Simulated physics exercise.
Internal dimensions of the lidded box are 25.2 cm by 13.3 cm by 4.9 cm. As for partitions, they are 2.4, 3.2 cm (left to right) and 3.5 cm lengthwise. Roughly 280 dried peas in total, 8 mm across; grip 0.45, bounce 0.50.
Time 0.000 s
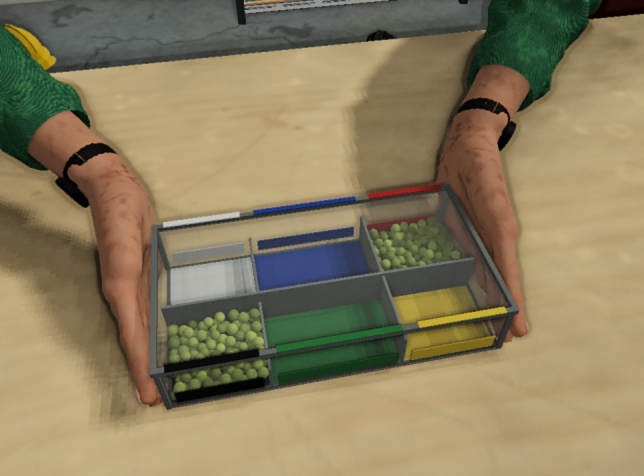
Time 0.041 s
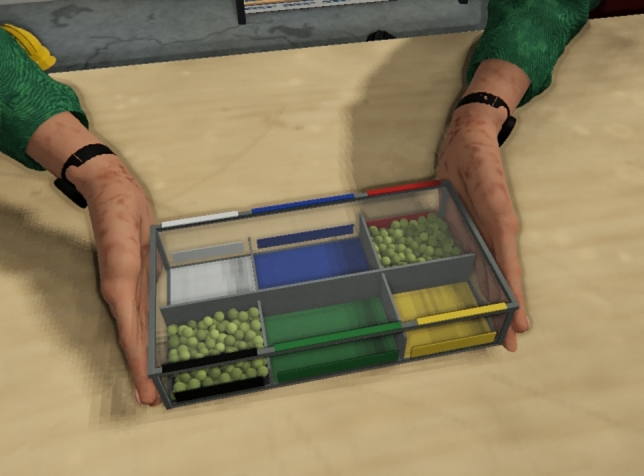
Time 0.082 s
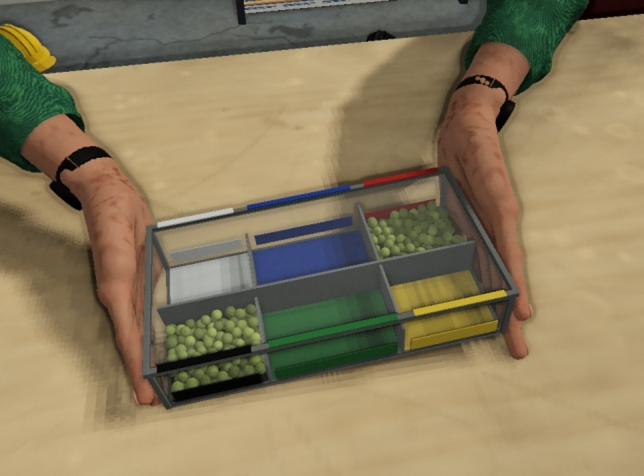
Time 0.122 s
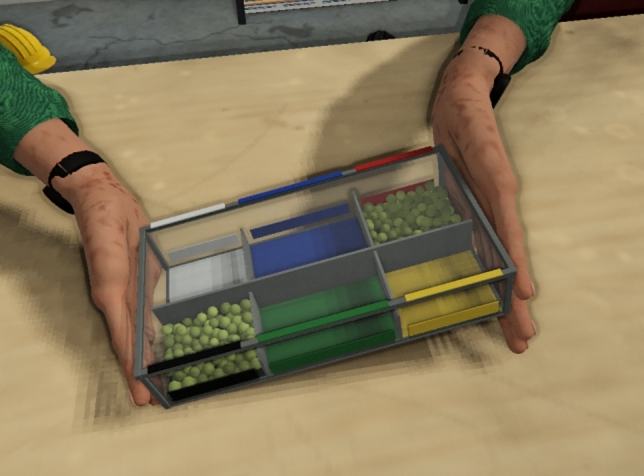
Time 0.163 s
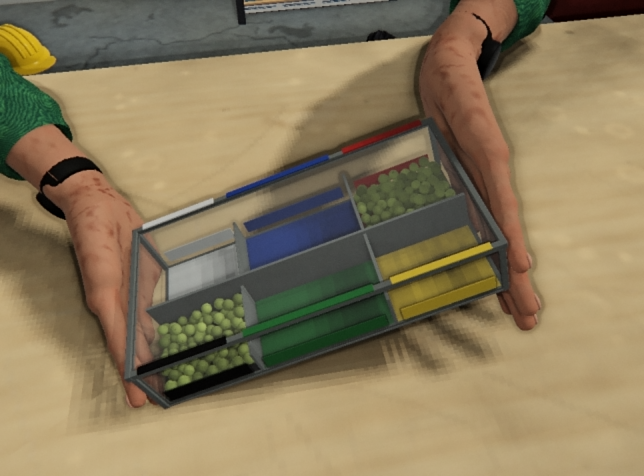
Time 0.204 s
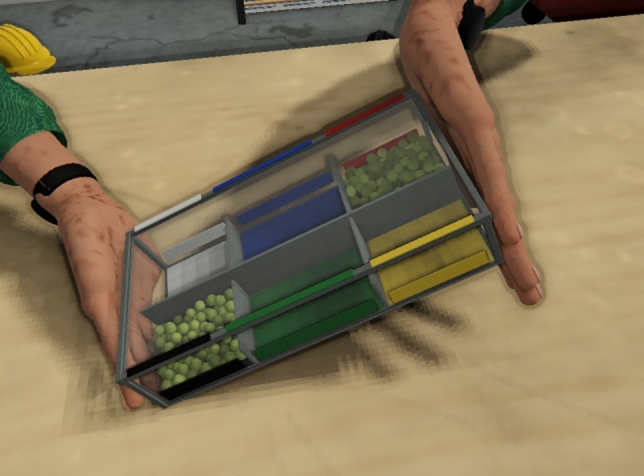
In the video, two hands hold a clear lidded box with coloured compartments, green peas filling the red and black ones. The hands tilt the box, raising its right side steadily higher while the left side stays low.
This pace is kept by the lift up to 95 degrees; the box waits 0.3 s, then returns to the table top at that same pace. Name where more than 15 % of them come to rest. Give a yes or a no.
Red: Crosses the line; blue: Stays behind the line; green: Stays behind the line; yellow: Stays behind the line; white: Crosses the line; black: Crosses the line.
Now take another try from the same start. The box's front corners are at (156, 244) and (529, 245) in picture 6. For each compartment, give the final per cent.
Each compartment ends with, in per cent, red 65, blue 25, green 5, yellow 0, white 0 and black 10.
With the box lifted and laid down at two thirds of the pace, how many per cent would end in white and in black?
In that case white keeps 15 per cent while black keeps 50 per cent.
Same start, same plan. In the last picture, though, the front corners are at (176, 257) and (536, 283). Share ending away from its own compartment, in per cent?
Estimate: Around 45 %.
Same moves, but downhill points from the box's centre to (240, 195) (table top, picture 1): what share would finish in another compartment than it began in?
10 %.
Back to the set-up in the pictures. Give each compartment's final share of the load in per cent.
Final shares: Red 20 %; blue 5 %; green 0 %; yellow 0 %; white 25 %; black 50 %.
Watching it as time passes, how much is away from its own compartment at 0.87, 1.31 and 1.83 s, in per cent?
Sequence: 25 / 30 / 35.
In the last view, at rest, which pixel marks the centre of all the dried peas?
I'd put it at about (210, 318).
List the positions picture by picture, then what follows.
Box tilt 0 degrees, front corners at (156, 370) and (511, 309); red 55 %, black 45 %, in the first frame.
Box tilt 1 degrees, front corners at (155, 370) and (512, 305), in the second frame.
Box tilt 5 degrees, front corners at (150, 371) and (512, 292), lowest corner left back, in the third frame.
Box tilt 10 degrees, front corners at (141, 372) and (509, 270), lowest corner left back, in the fourth frame.
Box tilt 17 degrees, front corners at (132, 374) and (499, 243), lowest corner left back, in the fifth frame.
Box tilt 24 degrees, front corners at (123, 376) and (483, 215), lowest corner left back; red 55 %, black 45 %. The box's pace is about 165 degrees a second, in the sixth frame.
After 0.87 s, tilt 95 degrees; red 30 %, blue 10 %, white 15 %, black 50 %.
After 1.31 s, tilt 52 degrees; red 25 %, blue 5 %, white 25 %, black 50 %.
After 1.83 s, tilt 0 degrees; red 20 %, blue 5 %, white 25 %, black 50 %.
At rest (2.4 s), red 20 %, blue 5 %, green 0 %, yellow 0 %, white 25 %, black 50 %.
